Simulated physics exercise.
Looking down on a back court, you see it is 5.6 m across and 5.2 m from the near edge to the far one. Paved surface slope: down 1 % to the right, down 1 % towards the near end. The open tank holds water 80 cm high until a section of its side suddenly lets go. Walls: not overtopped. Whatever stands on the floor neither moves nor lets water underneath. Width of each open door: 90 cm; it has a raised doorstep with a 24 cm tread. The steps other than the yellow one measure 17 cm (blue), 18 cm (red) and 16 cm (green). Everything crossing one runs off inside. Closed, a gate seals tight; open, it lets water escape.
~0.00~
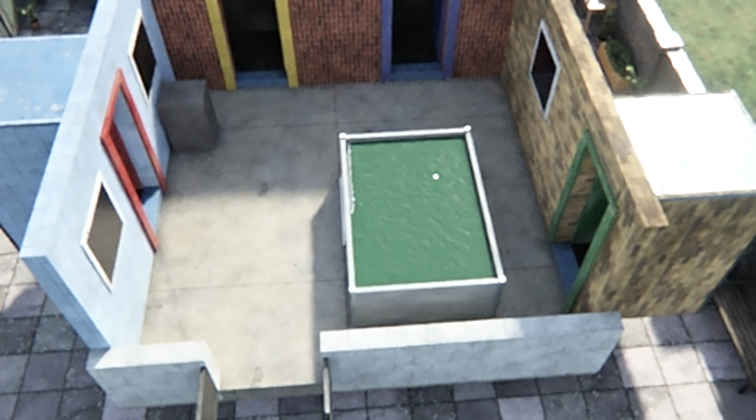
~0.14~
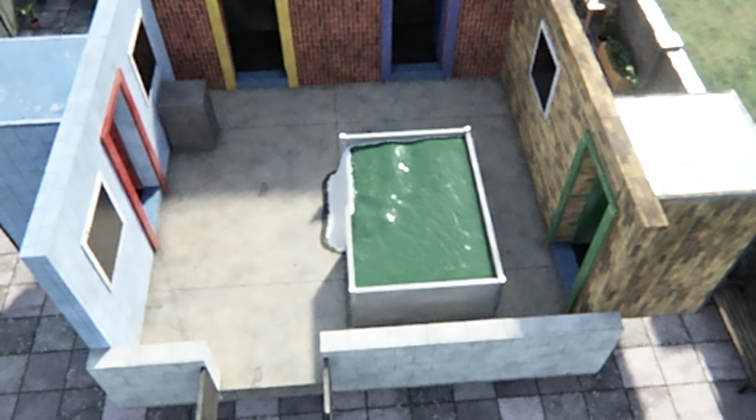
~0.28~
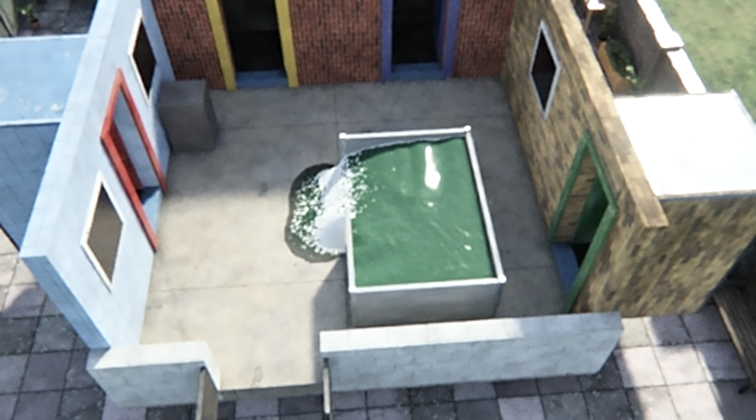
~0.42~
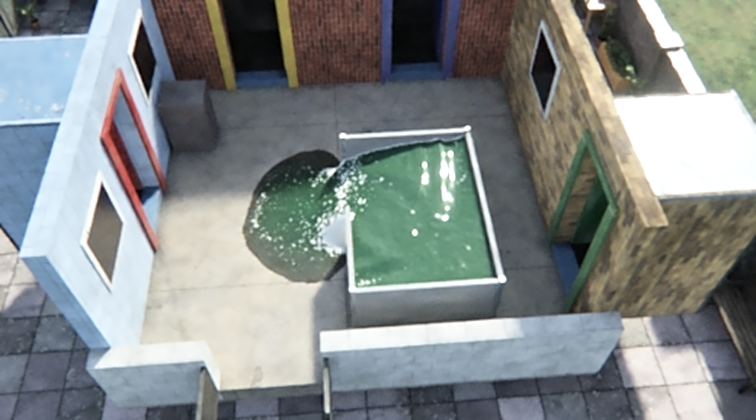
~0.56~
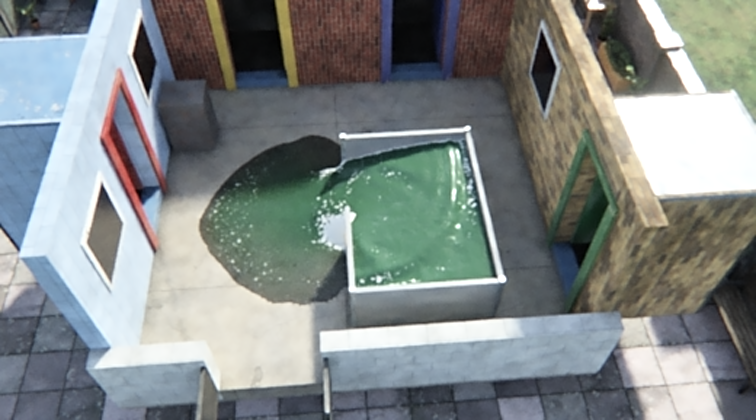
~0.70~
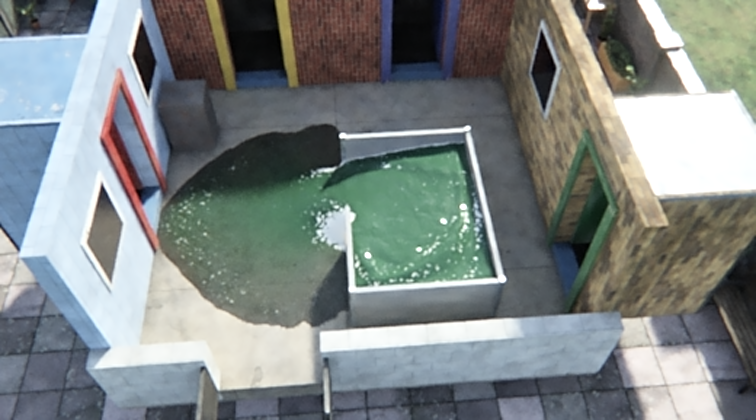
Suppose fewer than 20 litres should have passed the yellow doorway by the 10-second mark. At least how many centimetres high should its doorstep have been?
I would say at least 20 cm.
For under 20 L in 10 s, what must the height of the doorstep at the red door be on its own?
I'd raise red to close to 35 cm.
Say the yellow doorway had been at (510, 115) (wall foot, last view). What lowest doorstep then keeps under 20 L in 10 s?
You'd want it roughly 11.5 cm high.
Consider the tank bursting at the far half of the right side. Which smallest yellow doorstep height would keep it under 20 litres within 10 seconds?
A height of around 10.0 cm.
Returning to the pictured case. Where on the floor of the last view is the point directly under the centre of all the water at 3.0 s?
It lies near (310, 227) in the last picture.
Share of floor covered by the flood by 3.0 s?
I'd estimate about 55 percent.
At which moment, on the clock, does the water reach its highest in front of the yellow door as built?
The level tops out around 3.4 s.
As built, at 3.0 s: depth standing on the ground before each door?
Depths in cm - blue: 0, red: 29, yellow: 19, green: 0.
After 1.4 s water covers 40 % of the floor, deepest (48 cm) near (169, 159); it has not reached the yellow door.
After 3.0 s water covers 55 % of the floor, deepest (36 cm) near (136, 377); 19 cm at the yellow door, 9 litres in over its 15 cm doorstep.
After 10.0 s water covers 95 % of the floor, deepest (22 cm) near (566, 347); 7 cm at the yellow door, 60 litres in over its 15 cm doorstep.
At the yellow door as built, the water arrived by 1.7 s and peaked near 24 cm at 3.4 s.
With a doorstep of 17.5 cm, 36 litres would have come in within the 10 s; with 24.5 cm, 7 litres. So under 20 litres takes about 20 cm.
